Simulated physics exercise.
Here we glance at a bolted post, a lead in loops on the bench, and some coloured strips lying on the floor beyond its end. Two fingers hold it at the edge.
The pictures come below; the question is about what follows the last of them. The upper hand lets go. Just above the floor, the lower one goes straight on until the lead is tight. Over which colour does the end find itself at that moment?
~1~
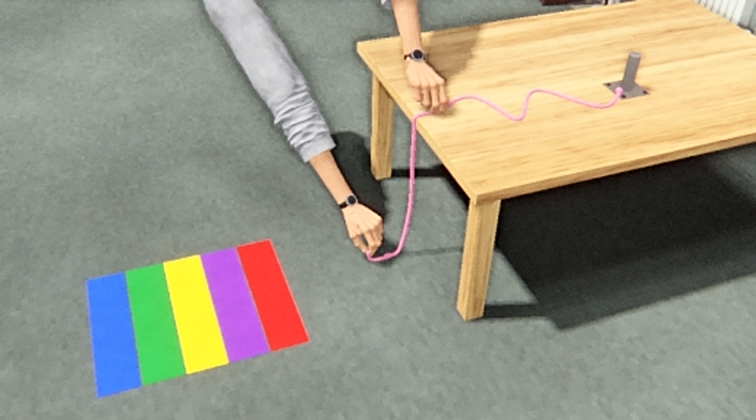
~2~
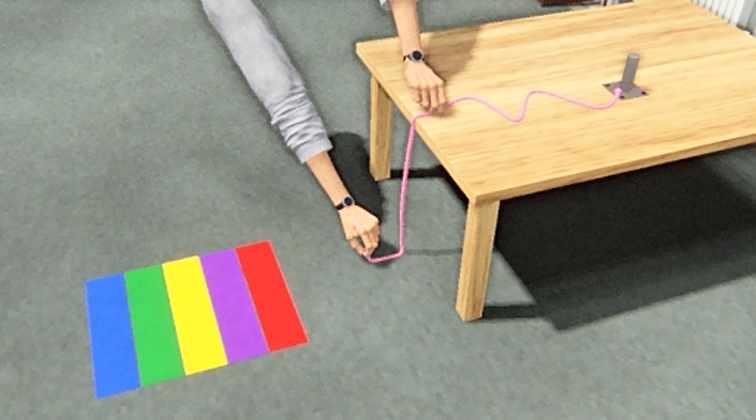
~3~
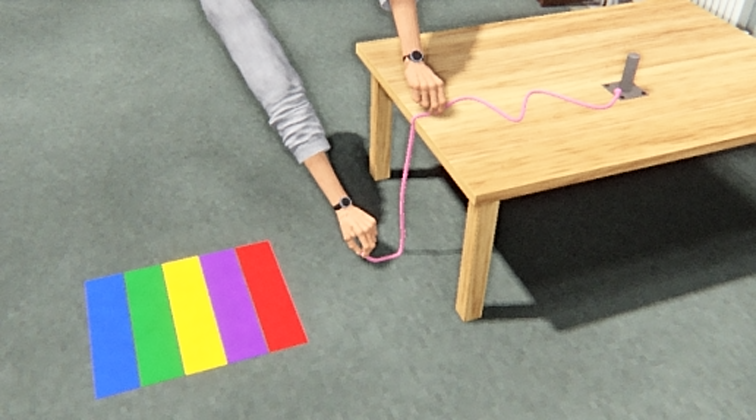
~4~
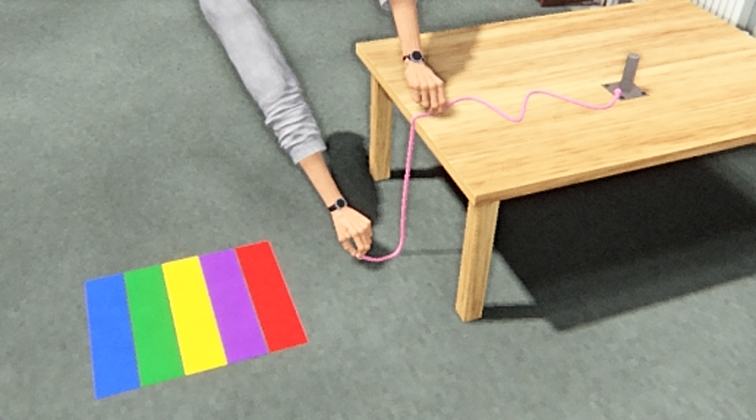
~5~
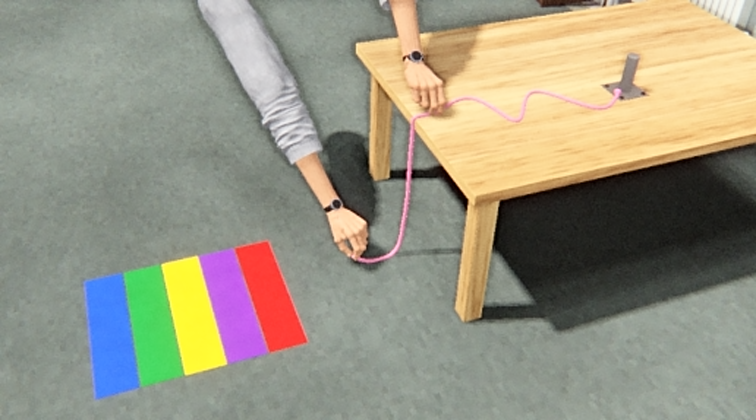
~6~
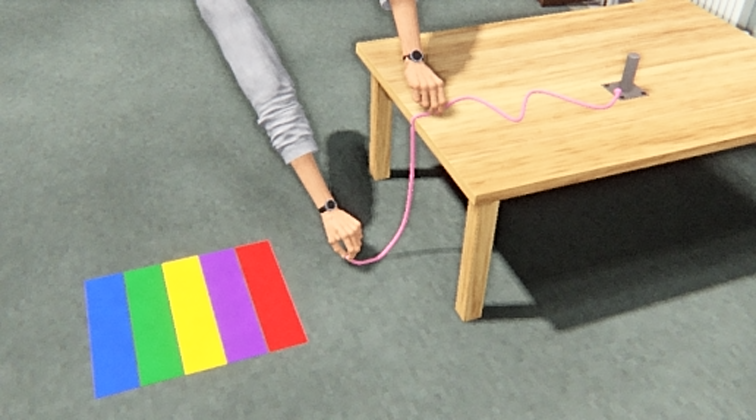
I would say over green.
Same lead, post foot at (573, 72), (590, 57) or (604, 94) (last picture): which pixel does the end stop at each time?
You'd find it around (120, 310), then (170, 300), and finally (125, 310).
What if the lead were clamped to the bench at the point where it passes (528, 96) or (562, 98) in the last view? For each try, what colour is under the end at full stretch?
In order, yellow and yellow.
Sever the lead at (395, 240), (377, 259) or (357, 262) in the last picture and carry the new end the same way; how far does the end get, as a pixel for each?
Close to (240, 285) first, close to (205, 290) next, and close to (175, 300) last.
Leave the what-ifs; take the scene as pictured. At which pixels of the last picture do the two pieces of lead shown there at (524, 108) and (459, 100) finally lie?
(482, 111) for the first, (389, 141) for the second.
Soon after, end near (217, 288); over purple.
After that, end near (177, 297); over yellow.
At the stop, end near (153, 303); over green. The green one.
